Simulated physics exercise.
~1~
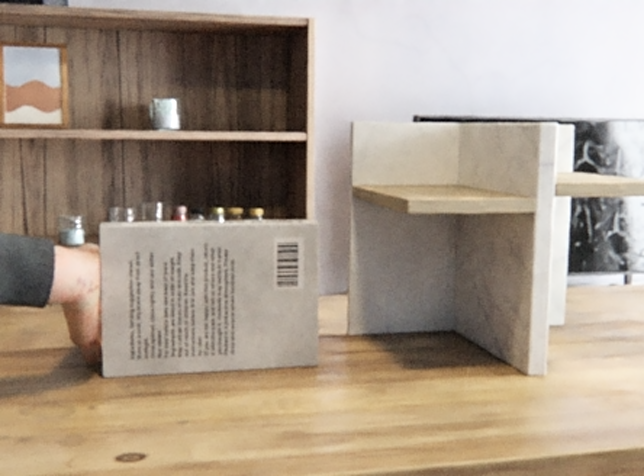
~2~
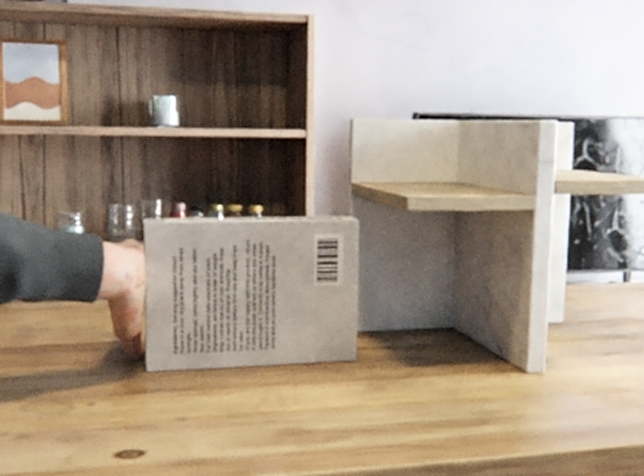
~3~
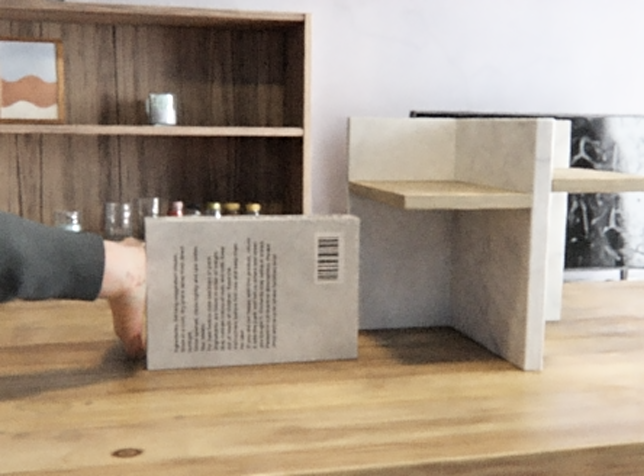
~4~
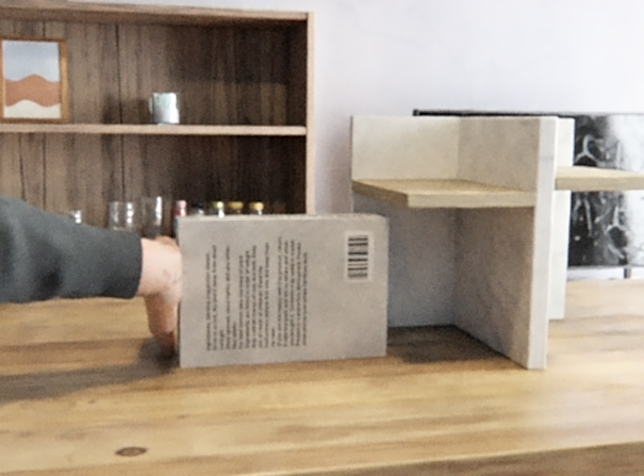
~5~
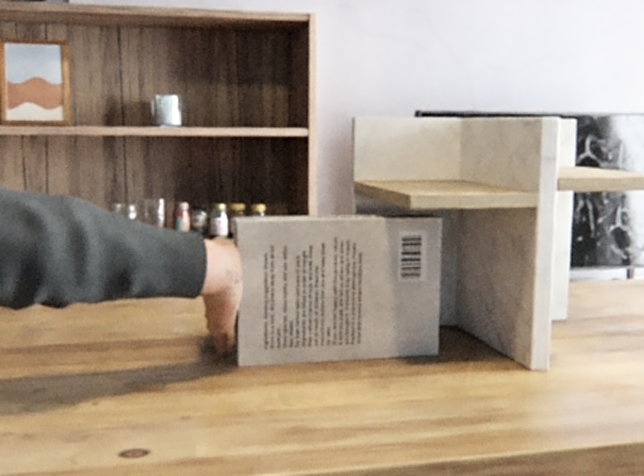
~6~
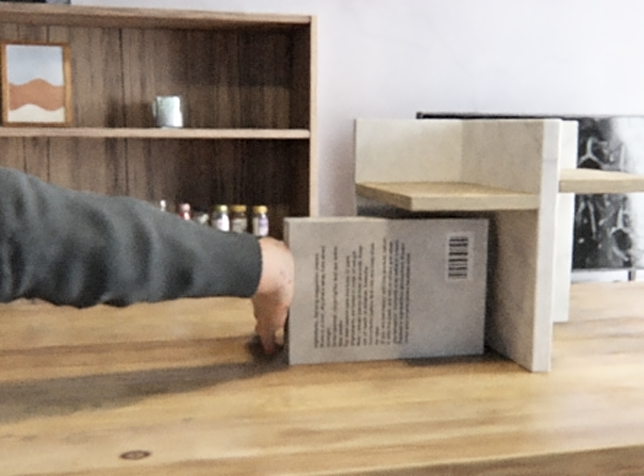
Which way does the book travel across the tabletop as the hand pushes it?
The book moves to the right, towards the small rack.
